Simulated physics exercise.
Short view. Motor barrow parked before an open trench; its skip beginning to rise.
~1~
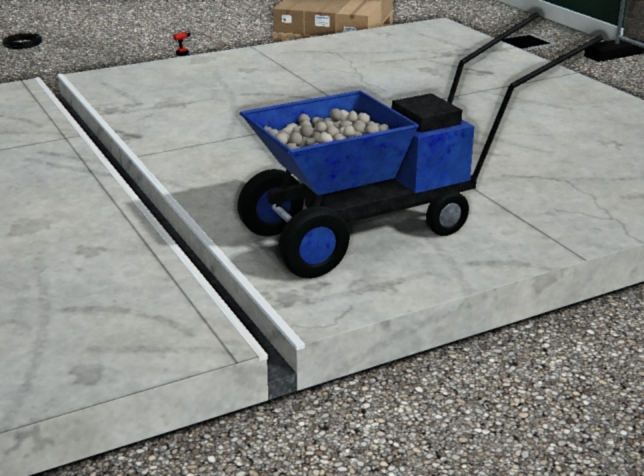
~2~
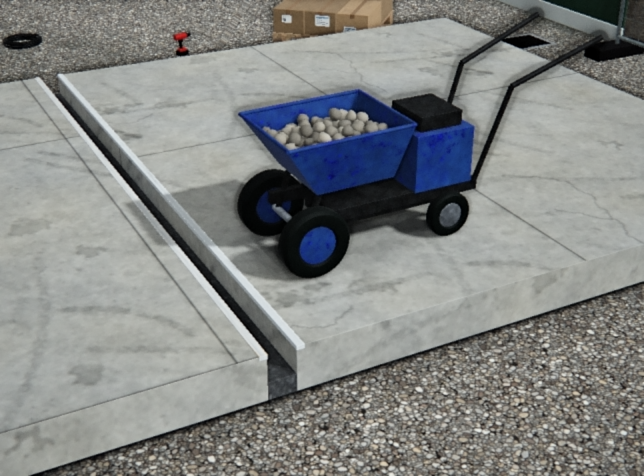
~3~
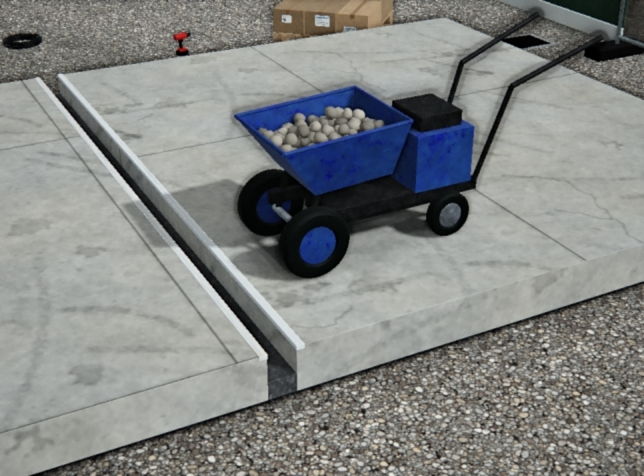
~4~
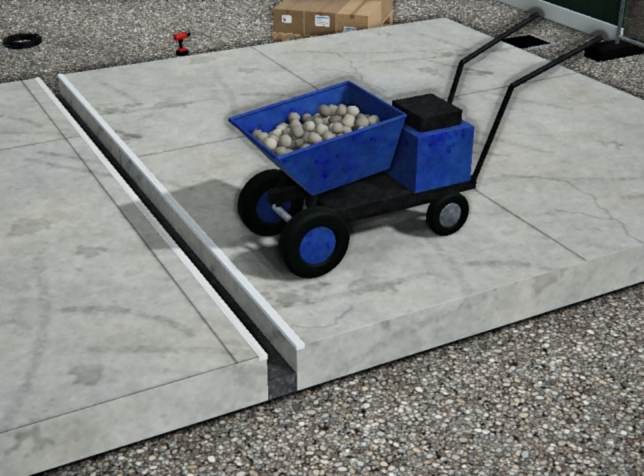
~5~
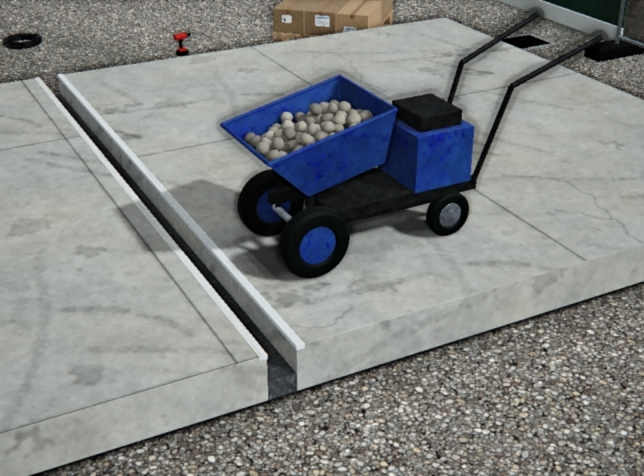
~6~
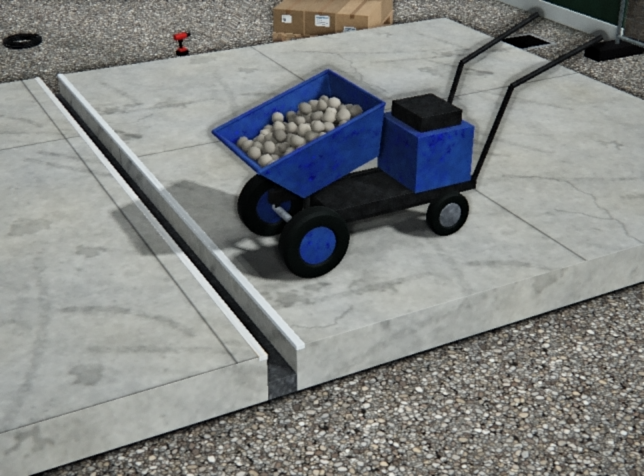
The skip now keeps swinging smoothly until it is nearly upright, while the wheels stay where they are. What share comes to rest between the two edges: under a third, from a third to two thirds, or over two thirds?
My guess is the trench keeps shy of one third of it.
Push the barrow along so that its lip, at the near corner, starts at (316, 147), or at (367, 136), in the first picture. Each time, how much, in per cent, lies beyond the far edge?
First try: Some 60 %; second try: 10 %.
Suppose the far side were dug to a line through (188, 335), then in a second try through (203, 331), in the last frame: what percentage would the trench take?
The first case gives close to 70 per cent and the second close to 40 per cent.
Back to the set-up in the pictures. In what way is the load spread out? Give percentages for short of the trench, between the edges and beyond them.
Short 0, between 0, beyond 90 per cent.
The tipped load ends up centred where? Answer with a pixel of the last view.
Last view, resting centre - approx. (144, 285).
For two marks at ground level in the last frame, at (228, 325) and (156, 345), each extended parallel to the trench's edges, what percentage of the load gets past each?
Roughly 90 per cent, then roughly 30 per cent.
Just after the last frame, skip tipped steeply; every one in the skip.
A moment on, skip tipped right over; the larger part in the skip; about a tenth beyond it; just a few falling.
Further on, skip tipped right over; roughly a quarter in the skip; the larger part beyond it.
When it is over, skip tipped right over; about a tenth in the skip; just a few in or heaped over the trench; almost all beyond it.
